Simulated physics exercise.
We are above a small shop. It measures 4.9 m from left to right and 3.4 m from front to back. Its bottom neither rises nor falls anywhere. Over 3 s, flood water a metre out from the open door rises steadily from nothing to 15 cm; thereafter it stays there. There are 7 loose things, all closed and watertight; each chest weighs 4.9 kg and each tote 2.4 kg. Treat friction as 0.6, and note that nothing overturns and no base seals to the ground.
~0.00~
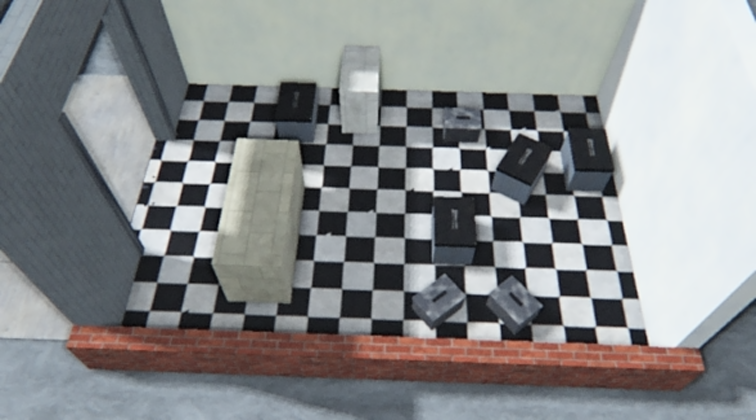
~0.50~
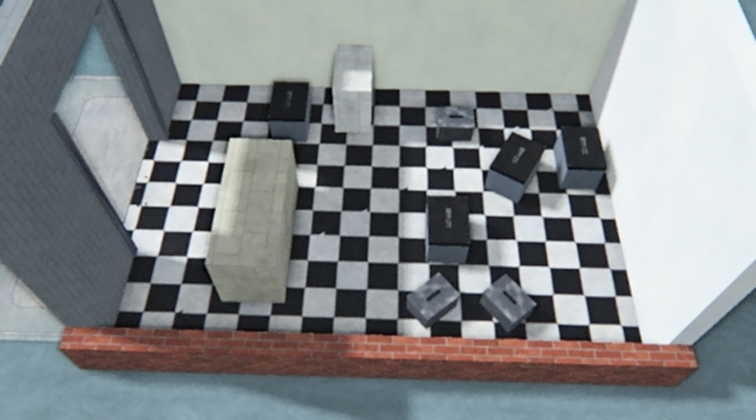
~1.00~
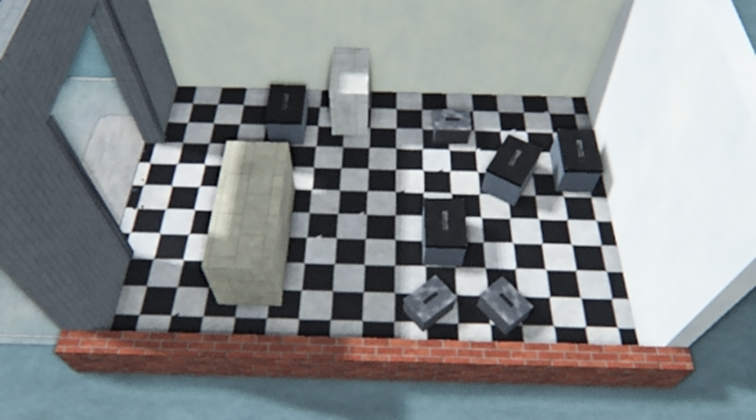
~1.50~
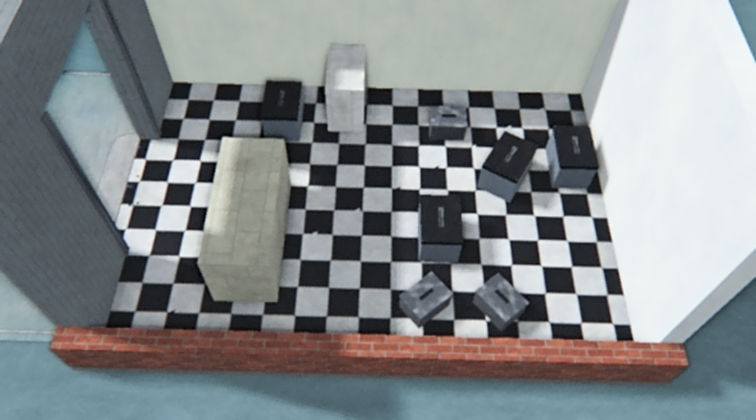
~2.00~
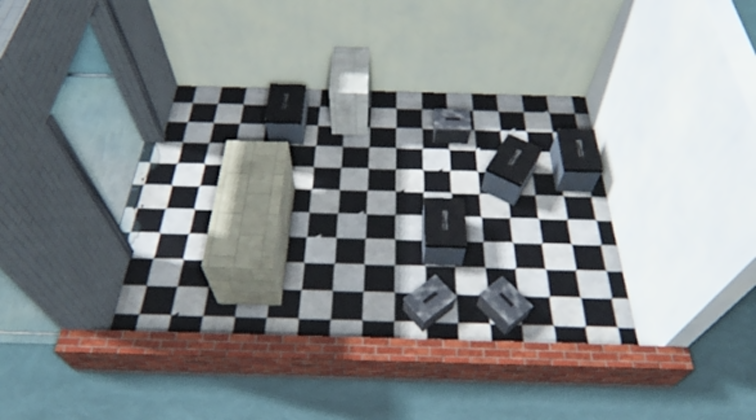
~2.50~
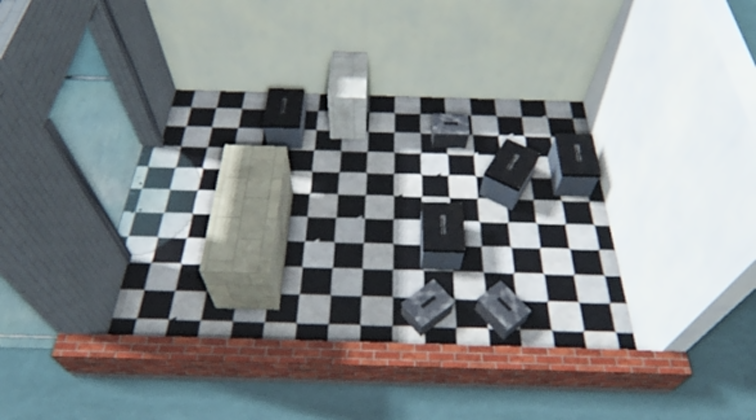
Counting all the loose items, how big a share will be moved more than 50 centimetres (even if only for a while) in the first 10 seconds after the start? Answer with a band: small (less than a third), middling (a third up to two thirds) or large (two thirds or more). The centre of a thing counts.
Middling.
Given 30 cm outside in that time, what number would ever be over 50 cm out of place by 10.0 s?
With that change, 7 of them.
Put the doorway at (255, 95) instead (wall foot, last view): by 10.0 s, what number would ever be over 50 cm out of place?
You'd get 4 in that case.
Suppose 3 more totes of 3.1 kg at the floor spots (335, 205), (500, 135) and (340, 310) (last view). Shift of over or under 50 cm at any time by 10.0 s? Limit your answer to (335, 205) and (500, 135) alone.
In turn: Over, less.
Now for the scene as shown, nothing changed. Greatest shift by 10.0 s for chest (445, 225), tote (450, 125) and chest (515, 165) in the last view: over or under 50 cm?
Same order as the question: Greater, smaller, smaller.
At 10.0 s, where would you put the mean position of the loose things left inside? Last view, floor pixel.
(499, 238).
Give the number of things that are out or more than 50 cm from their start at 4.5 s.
By then the count is 0.
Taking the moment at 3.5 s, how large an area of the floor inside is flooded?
Close to 2.0 m2, I'd say.
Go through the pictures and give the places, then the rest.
The first frame shows a chest at (525, 157) rests on the ground; a chest at (591, 148) rests on the ground; water covers 0.0 m2; 0 of 7 have shifted.
The second frame shows a chest at (518, 156) rests on the ground; a chest at (584, 146) rests on the ground; 0.0 m2 under water; 0 of 7 have shifted.
The third frame shows a chest at (515, 158) rests on the ground; a chest at (580, 149), on the bottom; water covers 0.0 m2; 0 of 7 have shifted.
The fourth frame shows a chest at (511, 155) rests on the ground; a chest at (576, 146) rests on the ground; 0.0 m2 under water; 0 of 7 have shifted.
The fifth frame shows a chest at (515, 158) rests on the ground; a chest at (580, 149), on the bottom; water covers 0.0 m2; 0 of 7 have shifted.
The sixth frame shows a chest at (513, 163), on the bottom; a chest at (578, 153) rests on the ground; 0.5 m2 under water; 0 of 7 have shifted.
After 3.5 s 0 of 7 are over 50 cm from their spots; 0 afloat.
After 4.5 s 0 of 7 are over 50 cm from their spots; 0 afloat.
After 7.0 s 1 of 7 are over 50 cm from their spots; 0 afloat.
After 10.0 s 4 of 7 are over 50 cm from their spots, and 4 have been at some point; 4 afloat.
